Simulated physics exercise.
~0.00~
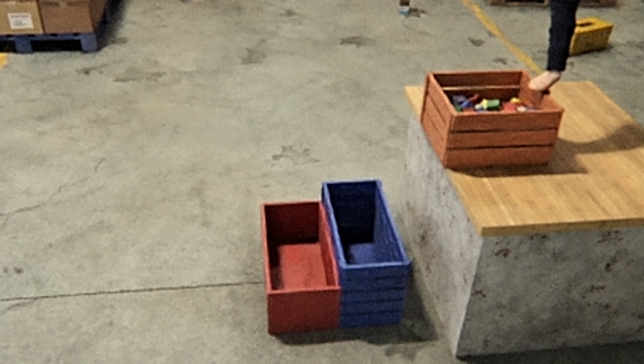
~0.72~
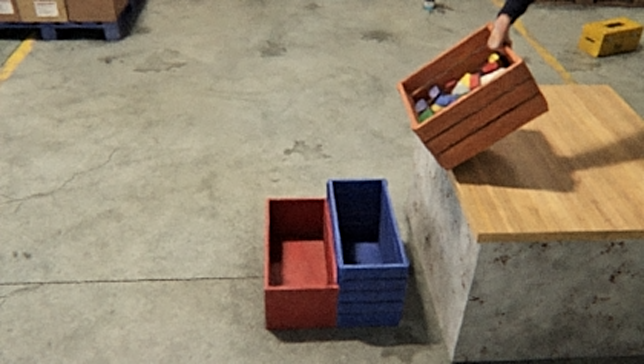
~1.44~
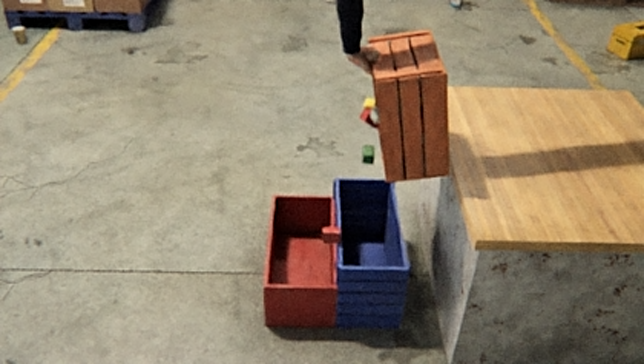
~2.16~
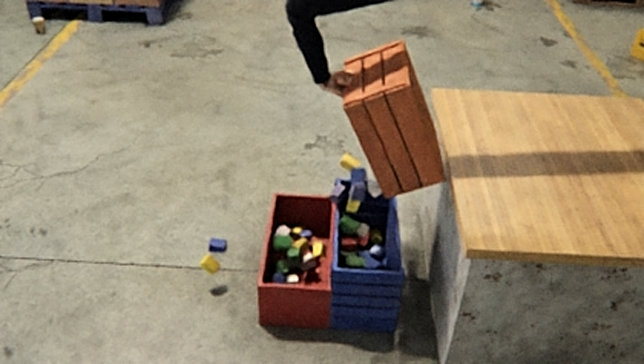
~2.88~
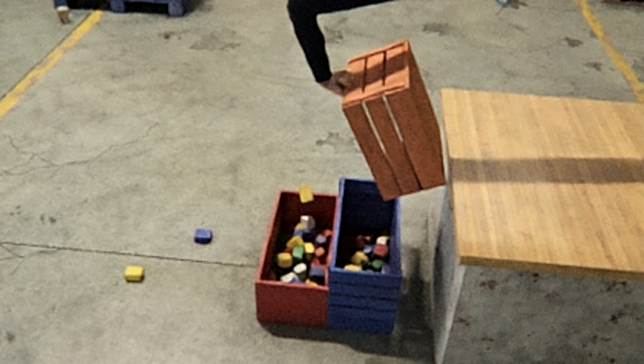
To begin with, an orange slatted box of colourful toy bricks sits at the end of a wooden-topped bench, a hand at its rim, with a blue tub and a red bin on the concrete floor below. The hand lifts the box and tilts it to the left. It swings past upright beyond the bench's edge, and the first bricks drop out. More tumble into both containers, while a blue brick and a yellow one land beyond the red bin. Finally, the box hangs tipped over, with most bricks in the red bin, fewer in the blue tub, and two on the floor.
